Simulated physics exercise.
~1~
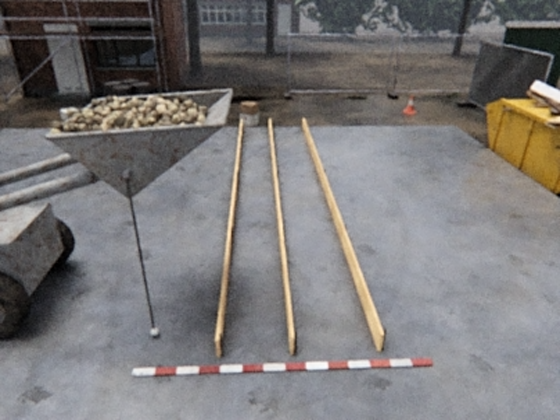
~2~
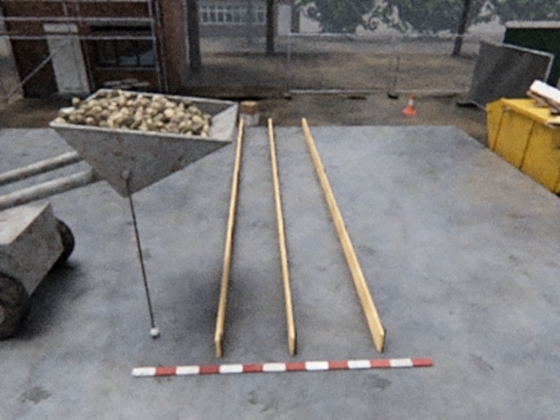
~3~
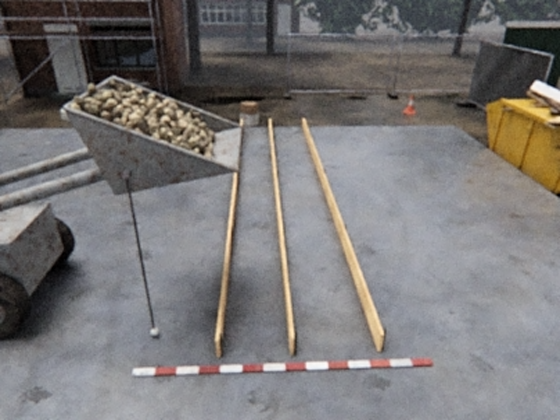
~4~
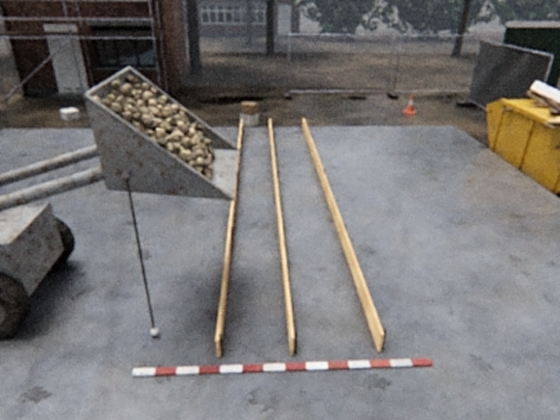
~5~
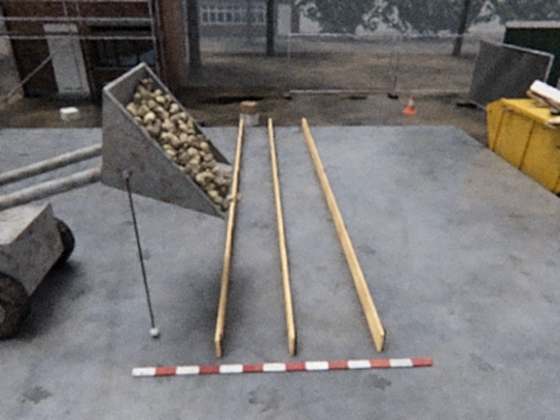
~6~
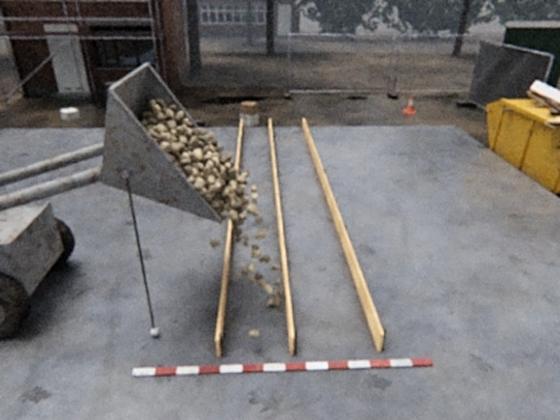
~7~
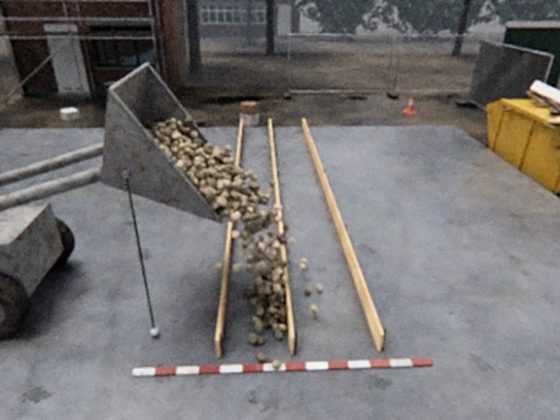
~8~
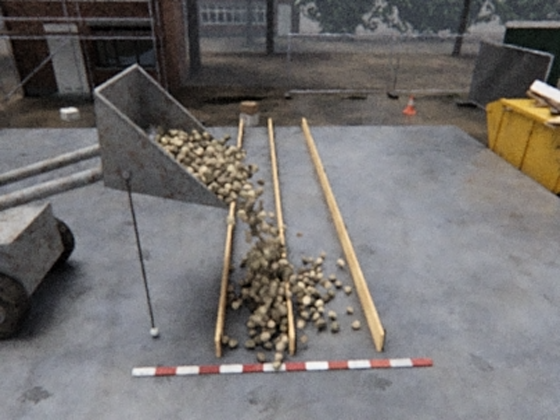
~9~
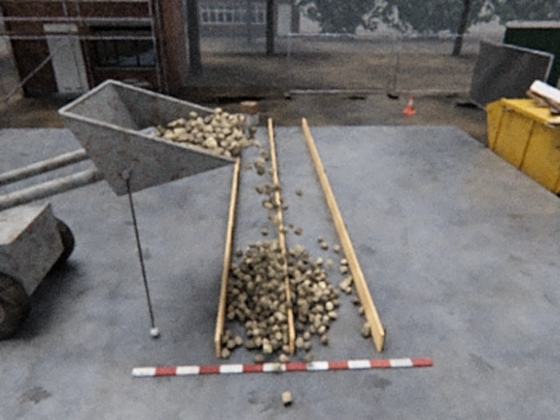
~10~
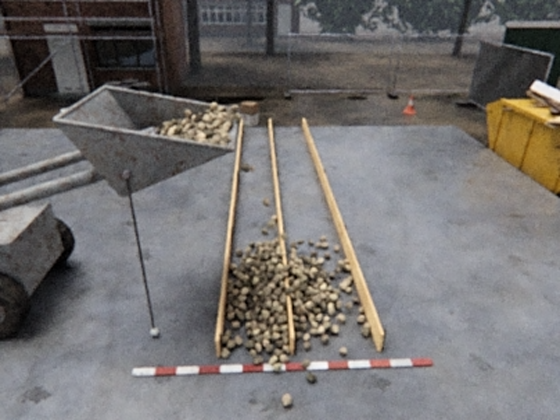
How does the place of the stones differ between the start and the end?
At the start the stones are all heaped in the raised grey skip at the left. By the end many of them lie lower down and further right, on the floor around the near end of the middle board, while some remain in the skip.
